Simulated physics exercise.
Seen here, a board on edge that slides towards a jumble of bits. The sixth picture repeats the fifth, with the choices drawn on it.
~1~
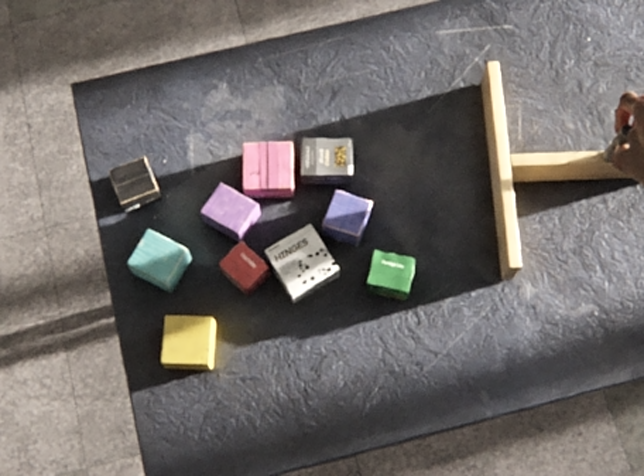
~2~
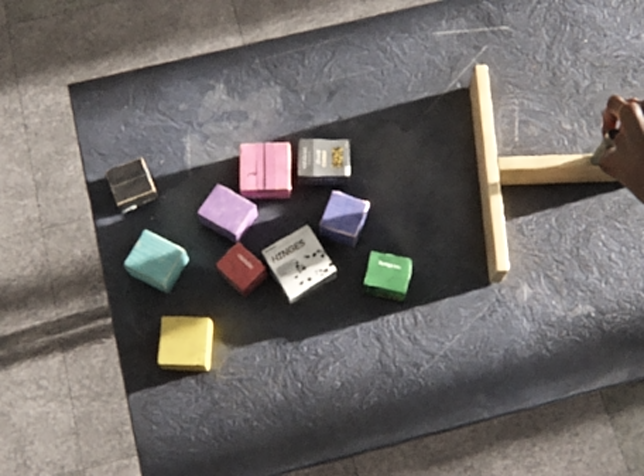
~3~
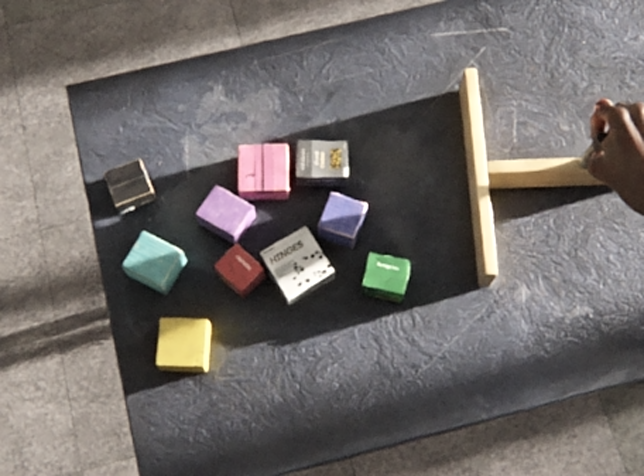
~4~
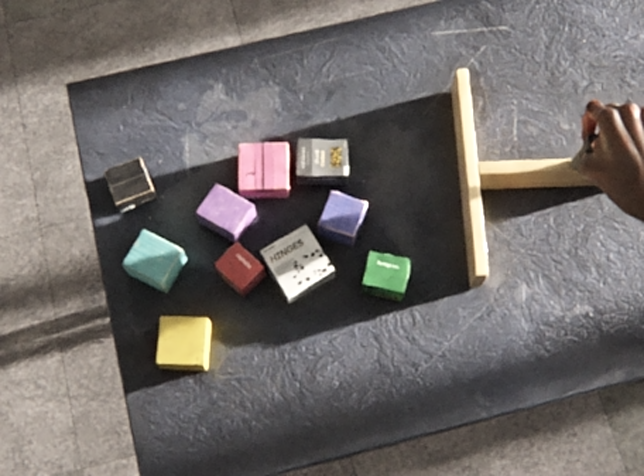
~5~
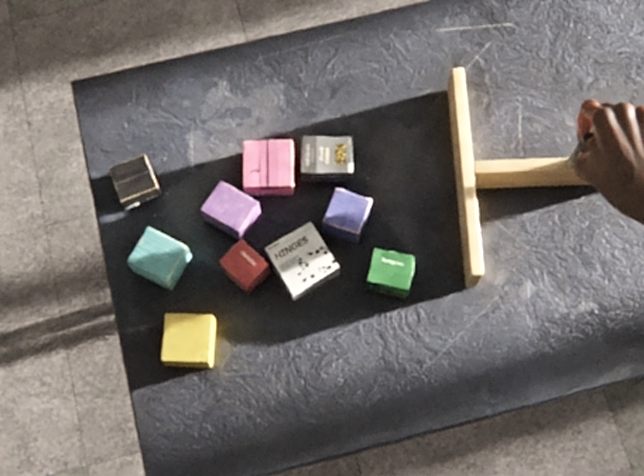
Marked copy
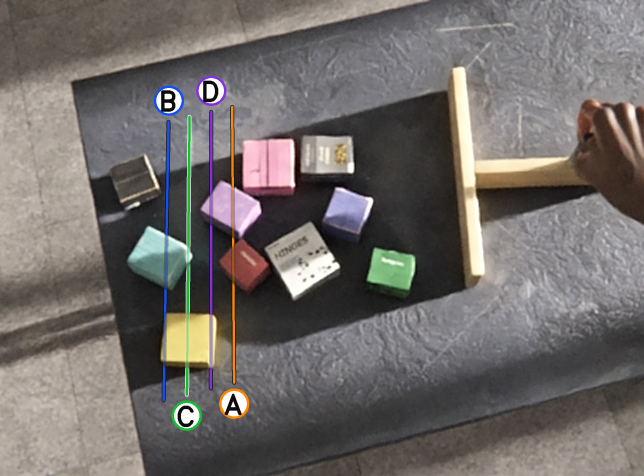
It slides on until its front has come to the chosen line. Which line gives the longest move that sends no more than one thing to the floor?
The farthest such stop is A.
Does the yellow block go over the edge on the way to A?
No.
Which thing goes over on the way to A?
It is the turquoise block.
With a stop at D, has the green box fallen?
By then, no.
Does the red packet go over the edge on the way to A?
No.
On the marked copy, A at (233, 238); B at (166, 254); C at (188, 249); D at (211, 244).
Following A. Soon after the start, board (385, 187); green box (361, 288); black box (135, 182).
Later, board (299, 208); turquoise block (135, 265); red packet (181, 272).
In the end, board (235, 223); turquoise block over the edge; red packet (117, 288); one fallen.
As for the rest, B drops seven; C drops five; D drops three.
